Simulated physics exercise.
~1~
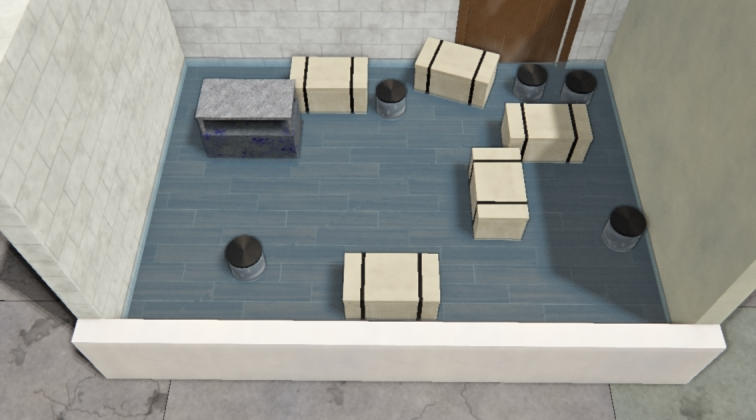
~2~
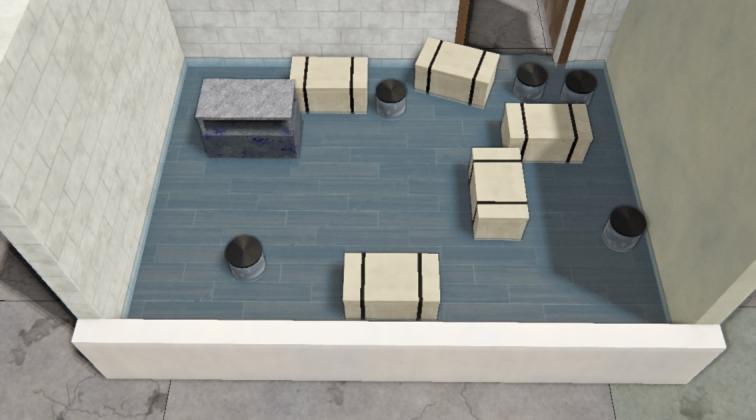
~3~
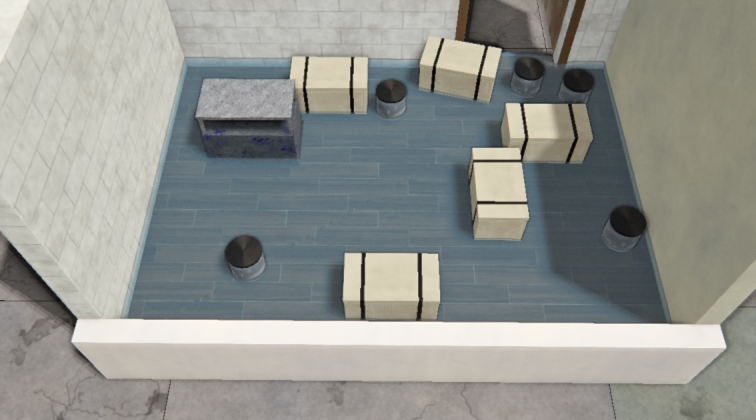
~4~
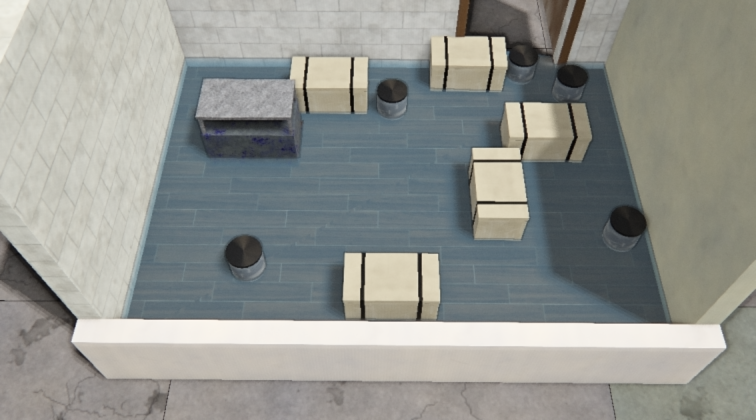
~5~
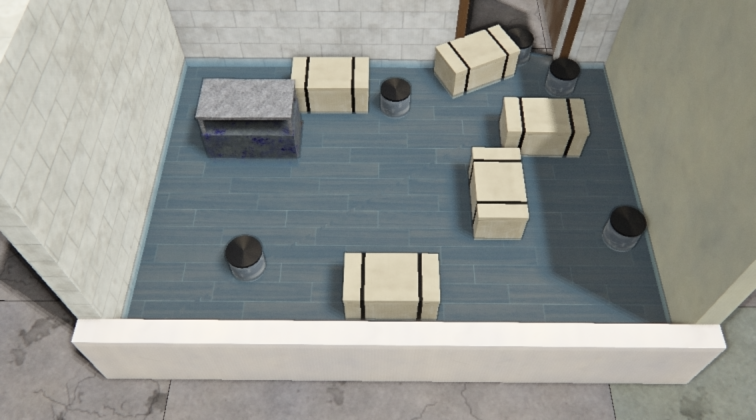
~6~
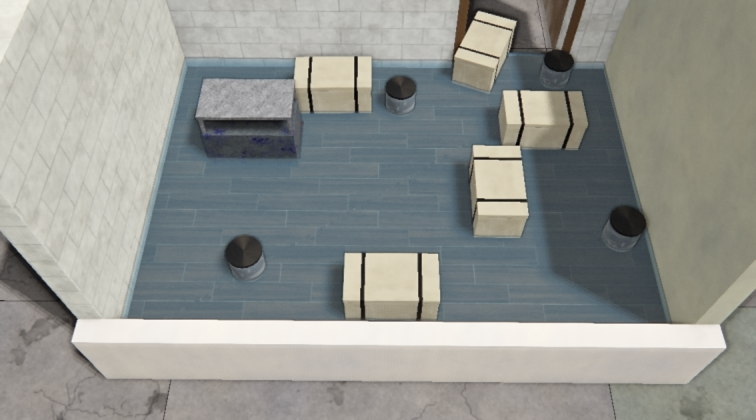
The brown door at the back of the blue-floored room swung open, then a cream trunk with black straps beside it swivelled and slid right toward the doorway, while nearby pails shifted slightly.
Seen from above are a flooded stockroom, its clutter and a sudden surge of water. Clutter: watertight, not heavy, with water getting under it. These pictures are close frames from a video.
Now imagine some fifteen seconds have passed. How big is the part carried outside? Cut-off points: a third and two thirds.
At least two thirds.
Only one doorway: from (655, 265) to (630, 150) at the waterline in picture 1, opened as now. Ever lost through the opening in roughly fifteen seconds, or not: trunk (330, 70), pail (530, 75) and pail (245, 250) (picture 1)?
Taken in that order, the answers are not lost, swept away, not lost.
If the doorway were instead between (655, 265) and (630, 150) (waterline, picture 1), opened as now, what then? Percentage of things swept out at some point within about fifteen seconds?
I make it 50 per cent.
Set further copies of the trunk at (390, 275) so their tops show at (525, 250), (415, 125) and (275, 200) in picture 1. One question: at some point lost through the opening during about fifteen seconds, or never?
Per object, in the order given: Never exits / exits at some point / never exits.
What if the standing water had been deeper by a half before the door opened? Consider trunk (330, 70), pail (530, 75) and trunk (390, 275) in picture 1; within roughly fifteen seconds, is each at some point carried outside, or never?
Escapes, escapes, held back.
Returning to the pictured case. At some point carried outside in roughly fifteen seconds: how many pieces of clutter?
That works out to 7.
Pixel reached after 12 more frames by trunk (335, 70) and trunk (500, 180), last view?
Roughly (405, 63) for the first, roughly (535, 125) for the second.
A moment on, 3 of 10 are out; 7 afloat.
Next, 5 of 10 are out; 5 afloat.
Later, 6 of 10 are out; 4 afloat.
In the end, 7 of 10 are out; 3 afloat.
